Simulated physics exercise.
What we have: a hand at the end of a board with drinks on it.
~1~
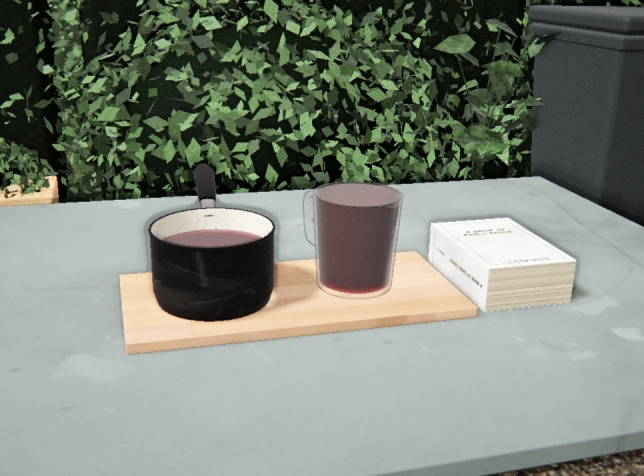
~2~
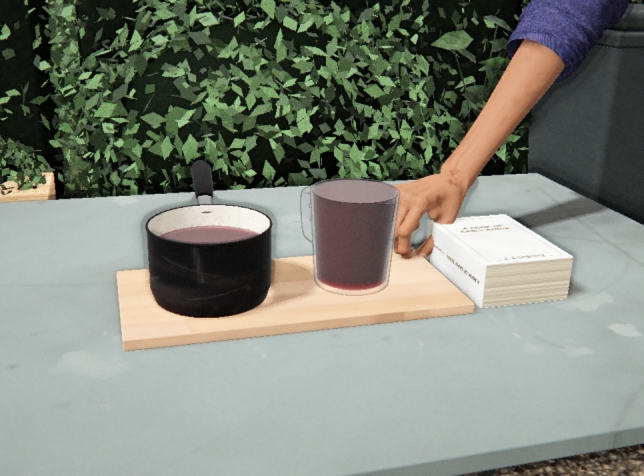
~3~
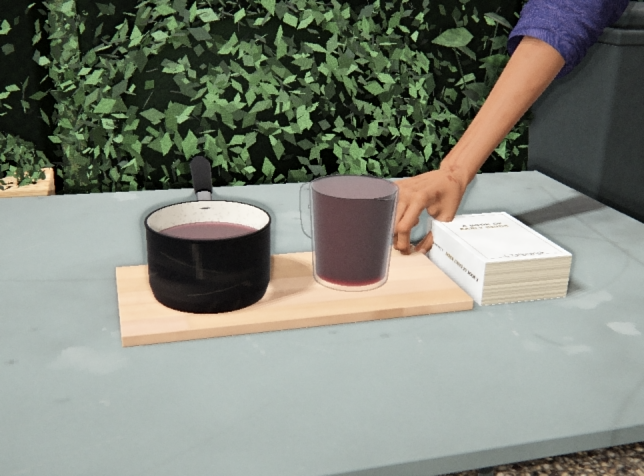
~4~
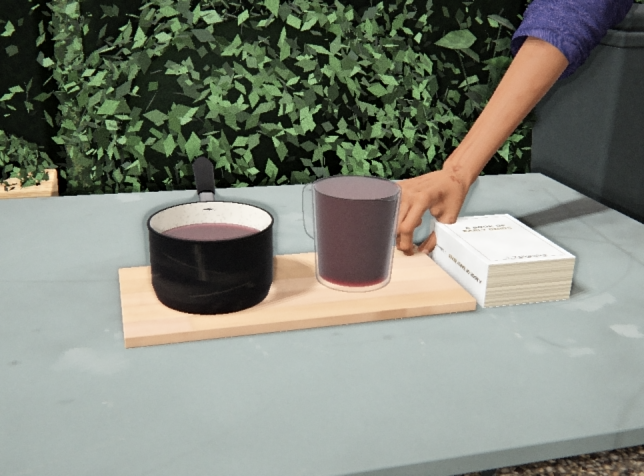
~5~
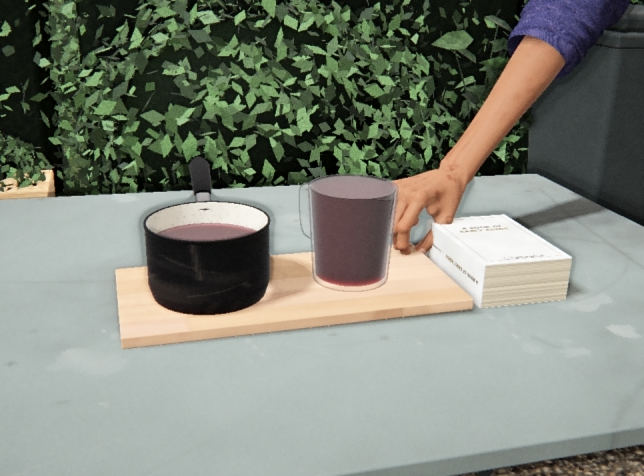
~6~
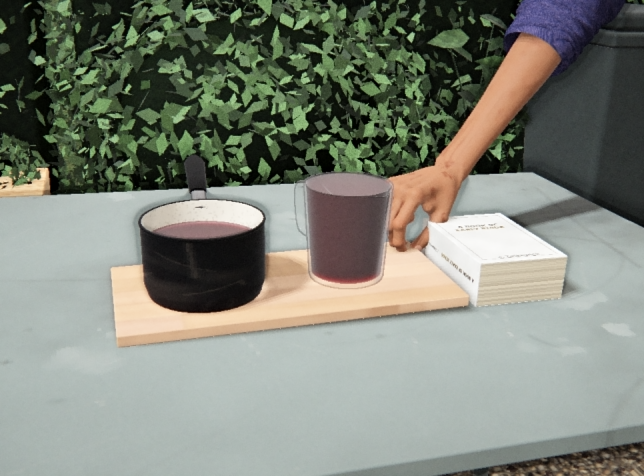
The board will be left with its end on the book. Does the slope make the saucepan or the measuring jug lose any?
On the left the saucepan stays dry outside, on the right the measuring jug slops over.
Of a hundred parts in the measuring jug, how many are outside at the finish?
Some 6 per cent.
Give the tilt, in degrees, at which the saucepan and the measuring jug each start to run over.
Roughly 25 degrees and 4 degrees.
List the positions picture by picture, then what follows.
In the first frame, the board lies flat; saucepan (213, 261) about two thirds full; measuring jug (356, 237) full to the brim; book (531, 286).
In the second frame, a hand takes the end of the board; saucepan about two thirds full, surface at (210, 246); measuring jug full to the brim, surface at (355, 191).
In the third frame, slope near 0°; saucepan (209, 253) about two thirds full; measuring jug (353, 230) full to the brim.
In the fourth frame, the board slopes by about 1°; saucepan about two thirds full, surface at (212, 243); measuring jug full to the brim, surface at (357, 188); book (530, 282).
In the fifth frame, the end is rising; saucepan (208, 254) about two thirds full; measuring jug (352, 230) full to the brim.
In the sixth frame, the end has come up a little; saucepan about two thirds full, surface at (204, 241); measuring jug full to the brim, surface at (348, 184); book (522, 281).
Next, the board slopes by about 5°; saucepan, its rim is dry; measuring jug, it has slopped over.
After that, the board slopes by about 10°; saucepan, its rim is dry; measuring jug, it has slopped over.
Finally, the board slopes by about 9°, resting on the book; saucepan, its rim is dry; measuring jug, it has slopped over.
